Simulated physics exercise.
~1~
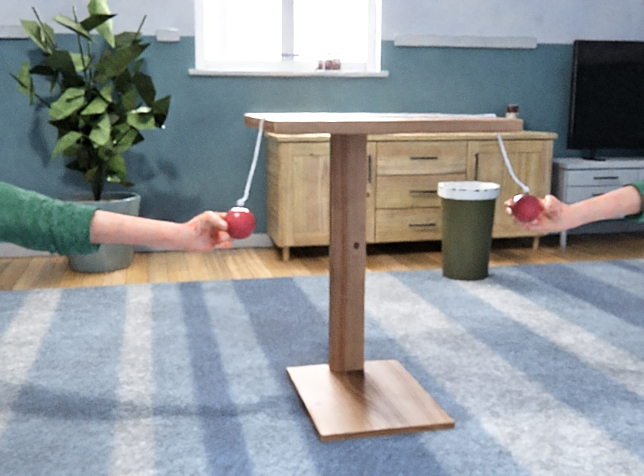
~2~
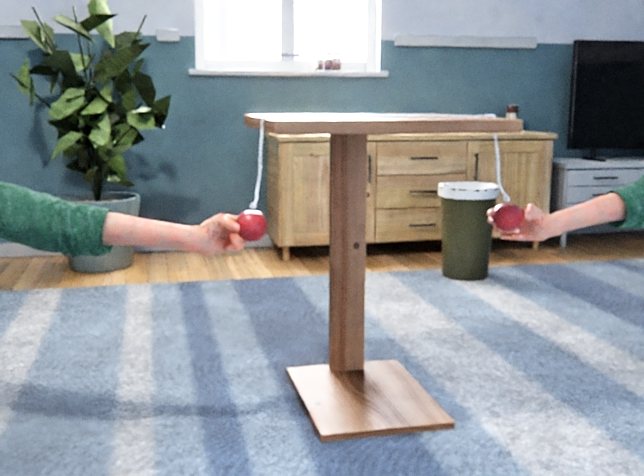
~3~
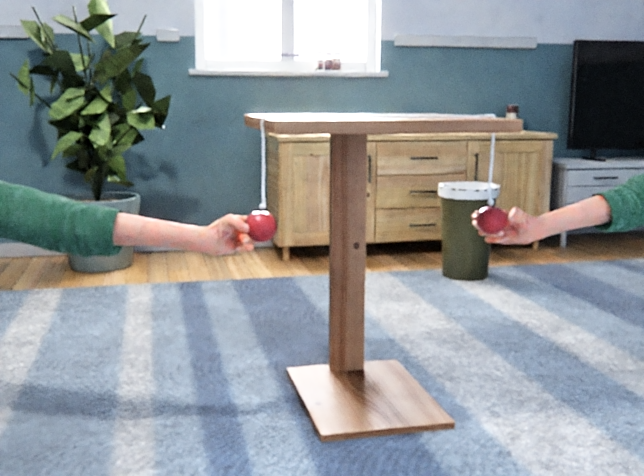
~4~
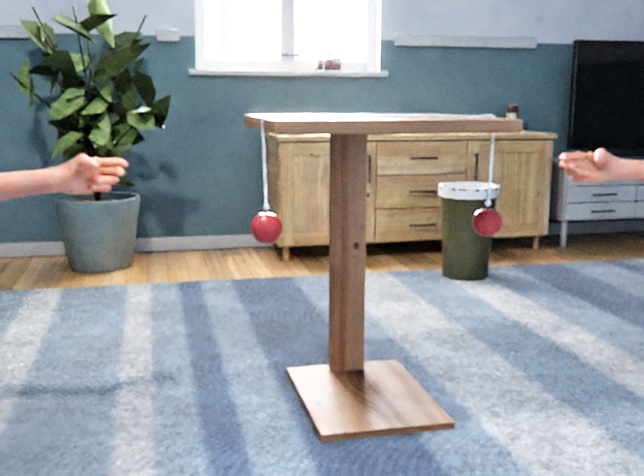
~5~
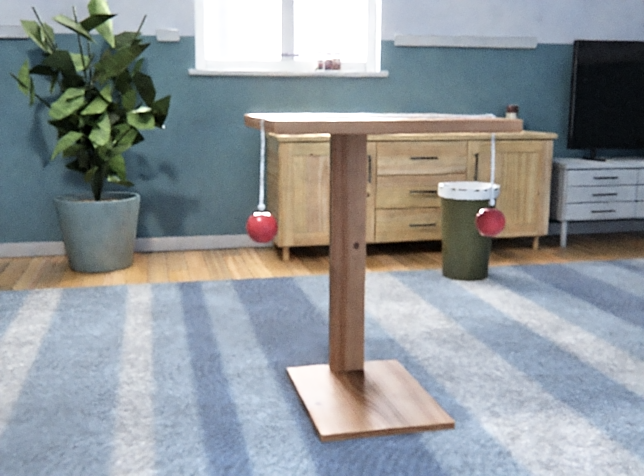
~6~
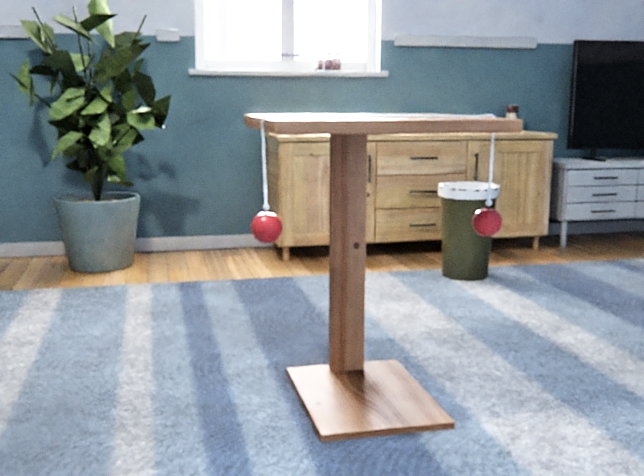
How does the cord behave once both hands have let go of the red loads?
It stays balanced over the table, with neither end winning. Both red loads keep hanging at the same height, with only a slight sway.
